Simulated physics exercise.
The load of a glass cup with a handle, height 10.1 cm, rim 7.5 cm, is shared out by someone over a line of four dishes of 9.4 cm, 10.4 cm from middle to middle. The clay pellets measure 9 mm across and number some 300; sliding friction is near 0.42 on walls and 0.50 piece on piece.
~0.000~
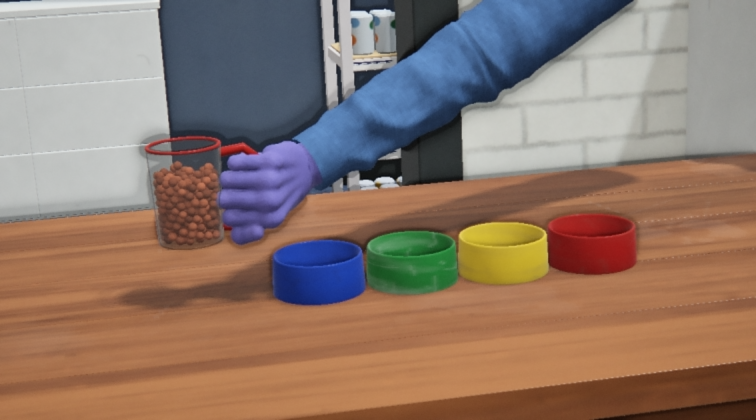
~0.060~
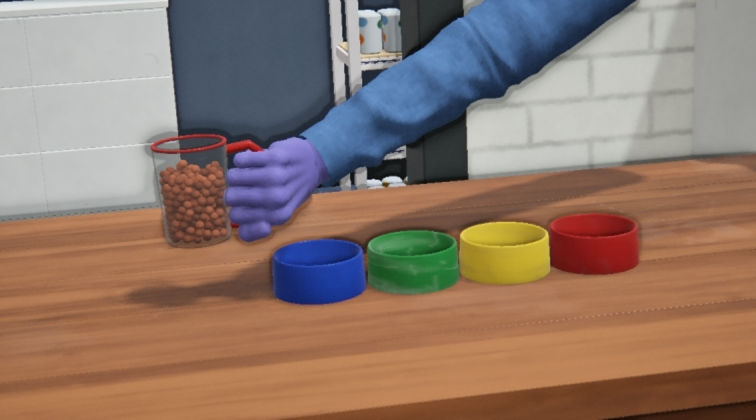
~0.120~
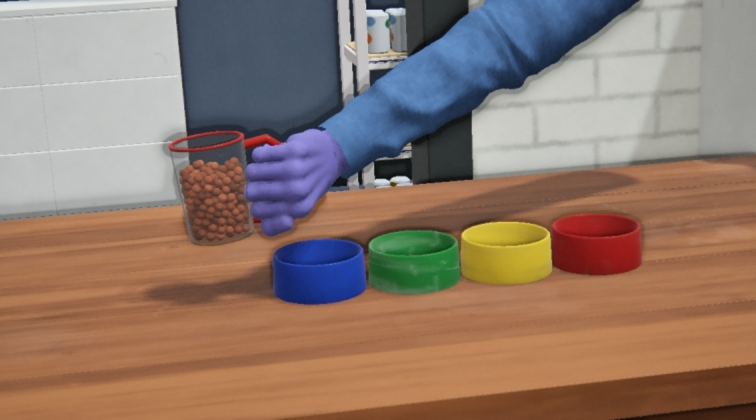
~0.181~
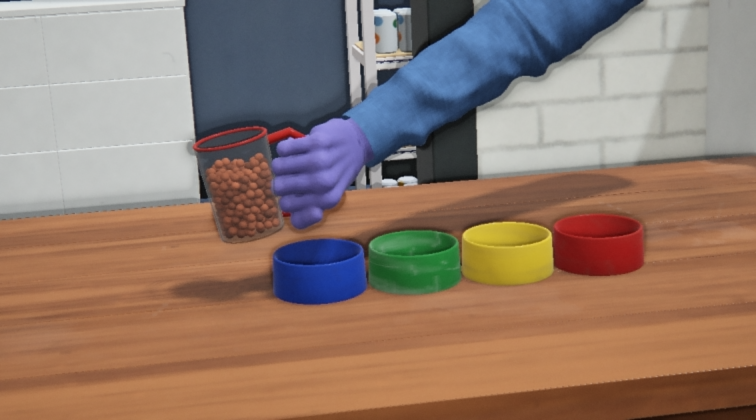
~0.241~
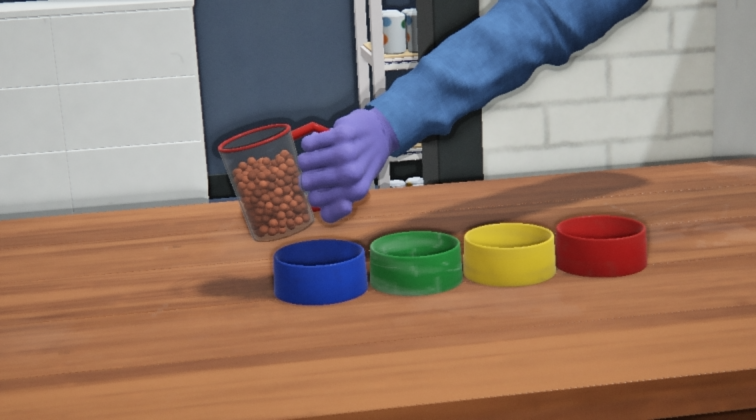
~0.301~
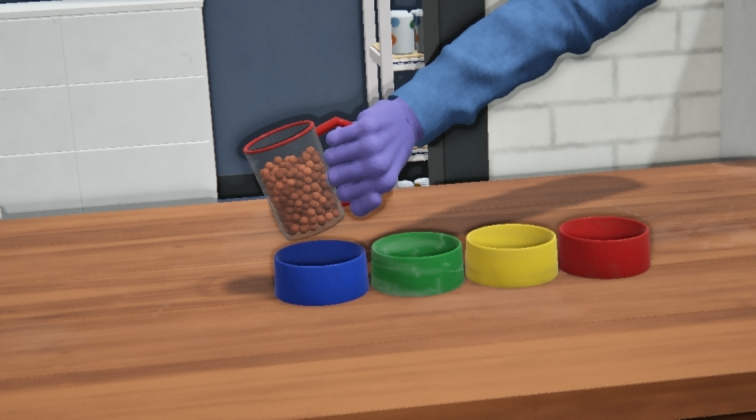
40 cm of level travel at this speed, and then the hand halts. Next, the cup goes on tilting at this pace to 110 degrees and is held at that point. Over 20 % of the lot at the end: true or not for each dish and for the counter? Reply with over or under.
Red under, blue under, green under, yellow over, counter under.
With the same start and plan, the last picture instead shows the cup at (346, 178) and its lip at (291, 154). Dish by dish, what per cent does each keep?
It'd finish with red at 0, blue at 0, green at 0 and yellow at 100.
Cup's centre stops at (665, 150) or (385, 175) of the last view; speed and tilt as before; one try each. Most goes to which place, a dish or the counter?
The largest share ends at red first and at blue second.
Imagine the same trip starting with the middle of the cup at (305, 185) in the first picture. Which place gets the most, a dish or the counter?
Largest amount ends at red.
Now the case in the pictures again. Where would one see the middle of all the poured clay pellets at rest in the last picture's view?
Resting centre estimate: Around (509, 250).
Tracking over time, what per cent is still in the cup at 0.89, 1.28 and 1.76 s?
About 100, 100, 60.
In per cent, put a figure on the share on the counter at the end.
Estimate: Close to 0 %.
After 0.89 s, tilt 61 degrees; cup holds 100 %.
After 1.28 s, tilt 90 degrees; cup holds 100 %.
Then, at 1.76 s, tilt 110 degrees; cup holds 60 %, yellow 40 %.
By 3.2 s all is still; red 0 %, blue 0 %, green 0 %, yellow 100 %, counter 0 %.
